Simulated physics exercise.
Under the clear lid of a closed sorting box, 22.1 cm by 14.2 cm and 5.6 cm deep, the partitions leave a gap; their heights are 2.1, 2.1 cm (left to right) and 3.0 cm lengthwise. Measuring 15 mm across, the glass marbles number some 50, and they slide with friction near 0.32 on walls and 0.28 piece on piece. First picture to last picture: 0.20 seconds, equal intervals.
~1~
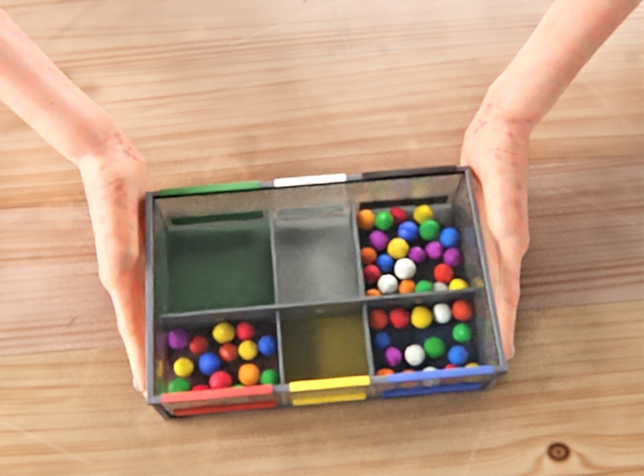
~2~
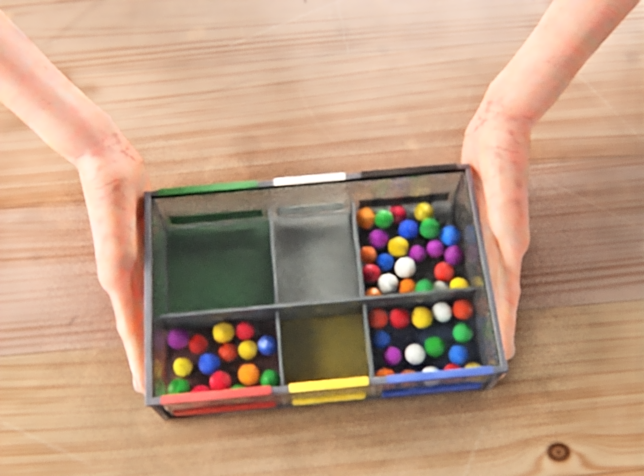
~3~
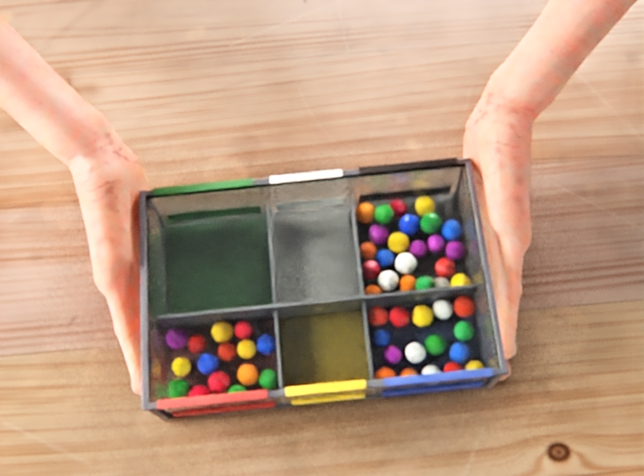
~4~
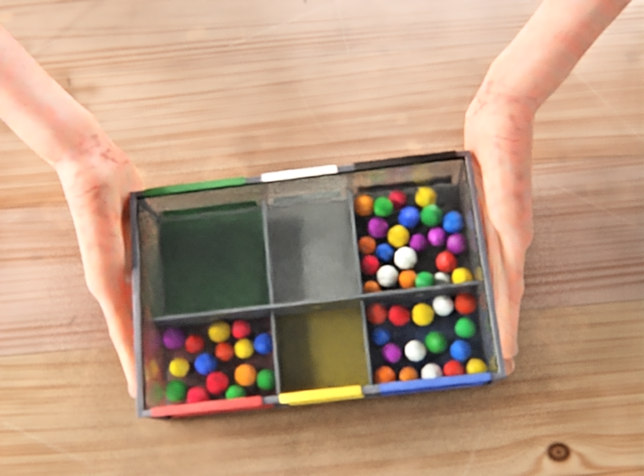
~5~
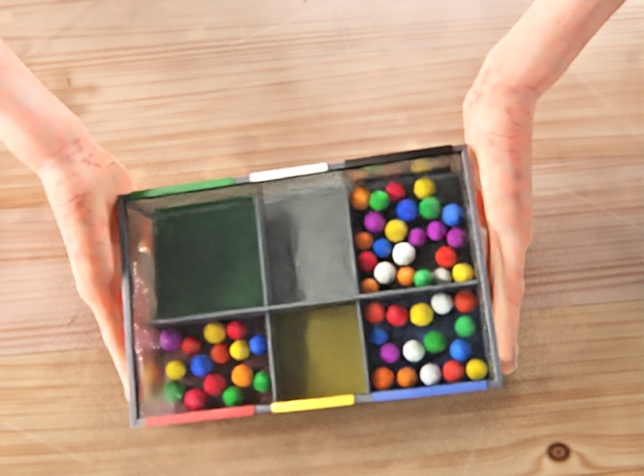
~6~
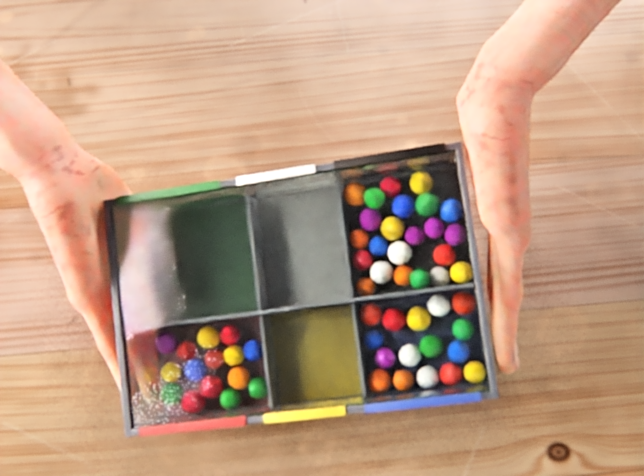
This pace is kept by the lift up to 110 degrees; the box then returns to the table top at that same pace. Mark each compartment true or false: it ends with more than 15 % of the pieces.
Red compartment: True, blue compartment: False, green compartment: False, yellow compartment: True, white compartment: False, black compartment: False.
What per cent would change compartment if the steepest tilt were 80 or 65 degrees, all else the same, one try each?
Roughly 50 percent for the first try and 15 percent for the second.
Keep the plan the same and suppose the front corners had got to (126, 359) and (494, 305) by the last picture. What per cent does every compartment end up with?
By the end red holds 10%, blue holds 0%, green holds 70%, yellow holds 0%, white holds 15% and black holds 0%.
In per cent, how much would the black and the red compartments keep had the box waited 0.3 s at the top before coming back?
That would leave black with 0 percent and red with 80 percent.
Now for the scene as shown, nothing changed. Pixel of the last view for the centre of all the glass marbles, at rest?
Roughly pixel (241, 368).
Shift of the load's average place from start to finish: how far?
Roughly 9.0 cm.
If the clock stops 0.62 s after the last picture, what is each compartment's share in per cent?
Red = 30, blue = 30, green = 0, yellow = 10, white = 15, black = 20 (per cent).
Then, 0.62 s after the last picture, tilt 110 degrees; red 30 %, blue 30 %, yellow 10 %, white 15 %, black 20 %.
Then, 1.04 s after the last picture, tilt 47 degrees; red 75 %, yellow 20 %.
Then, 1.54 s after the last picture, tilt 0 degrees; red 70 %, yellow 25 %.
In the end, red 70 %, blue 0 %, green 0 %, yellow 25 %, white 0 %, black 0 %.
